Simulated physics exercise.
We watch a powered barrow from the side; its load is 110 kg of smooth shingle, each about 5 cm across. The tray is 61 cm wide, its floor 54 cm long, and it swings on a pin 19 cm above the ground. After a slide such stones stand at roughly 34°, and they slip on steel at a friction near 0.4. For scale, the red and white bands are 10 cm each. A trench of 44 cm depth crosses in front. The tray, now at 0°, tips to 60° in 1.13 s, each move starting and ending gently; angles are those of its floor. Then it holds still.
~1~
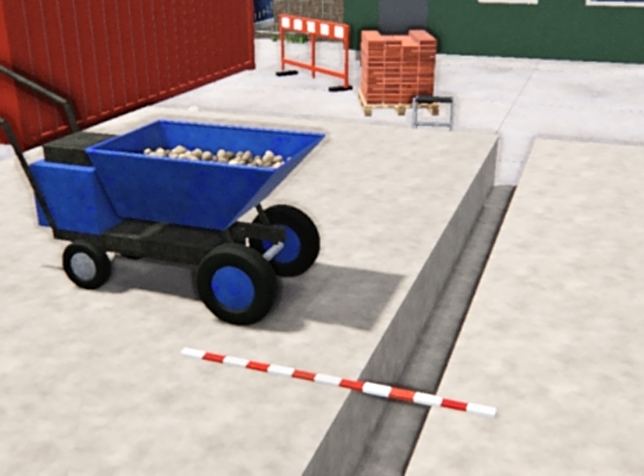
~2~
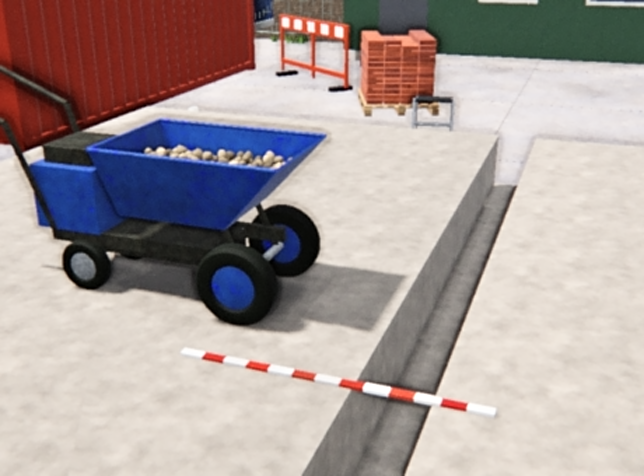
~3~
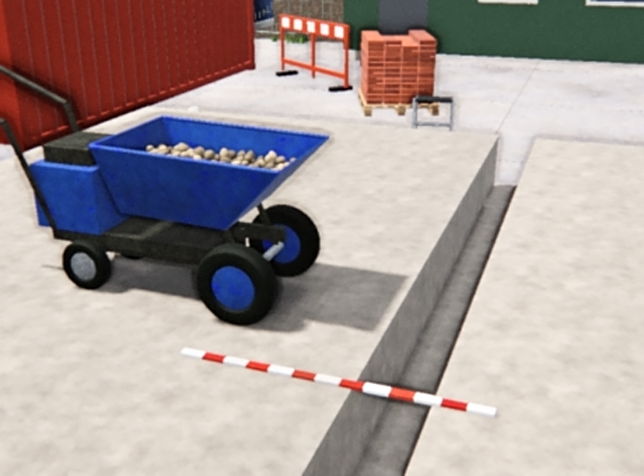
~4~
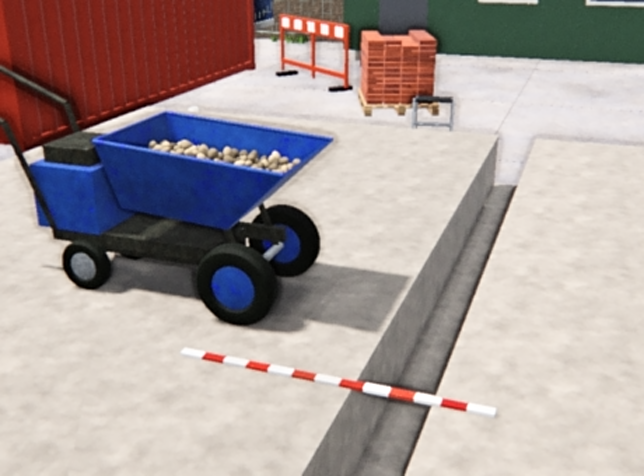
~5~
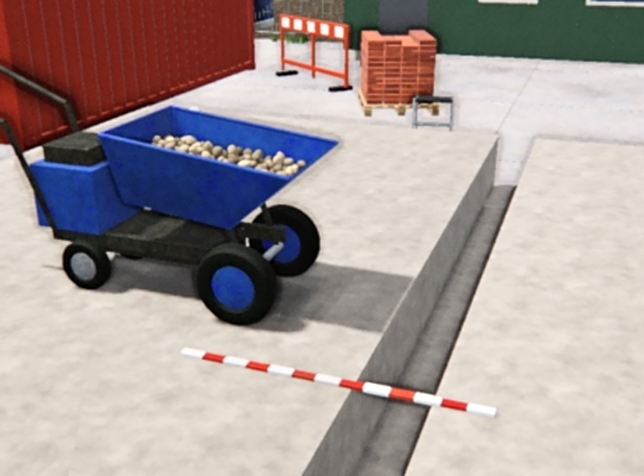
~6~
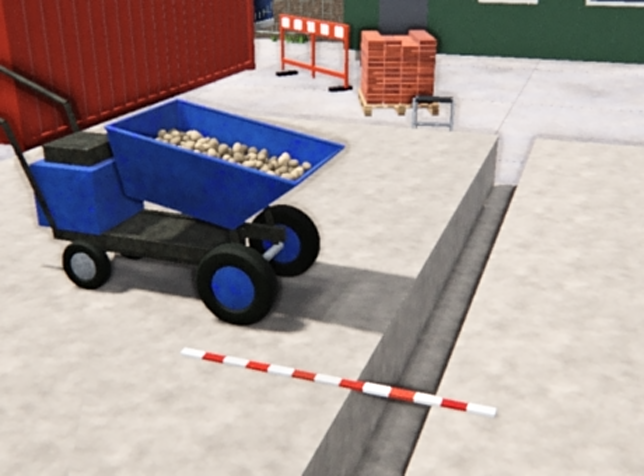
A blue barrow's tray of stones slowly tilts toward the trench on the right.
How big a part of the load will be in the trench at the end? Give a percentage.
Close to 93 in a hundred.
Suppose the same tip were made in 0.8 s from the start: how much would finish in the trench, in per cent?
Then about 80 per cent.
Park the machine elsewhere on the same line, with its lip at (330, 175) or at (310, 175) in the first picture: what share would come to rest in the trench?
Near 40 per cent from the first place, 60 from the second.
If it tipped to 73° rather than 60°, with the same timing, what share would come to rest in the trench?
Then about 95 per cent.
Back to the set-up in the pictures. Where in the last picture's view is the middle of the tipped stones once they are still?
Their middle is at about (427, 392).
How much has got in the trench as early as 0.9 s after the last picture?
About 20 per cent by then.
Then, 0.6 s after the last picture the floor is at 51°, 100 % in the tray; the foremost stones are at (344, 240).
Then, 0.9 s after the last picture the floor is at 60°, 79 % in the tray, 1 % short of the trench, 20 % in the trench; the foremost stones are at (446, 330).
Then, 1.3 s after the last picture the floor is at 60°, 39 % in the tray, 2 % short of the trench, 53 % in the trench, 7 % past the trench; the foremost stones are at (540, 340).
Then, 3.2 s after the last picture the floor is at 60°, 0 % in the tray, 93 % in the trench, 7 % past the trench; the foremost stones are at (629, 324).
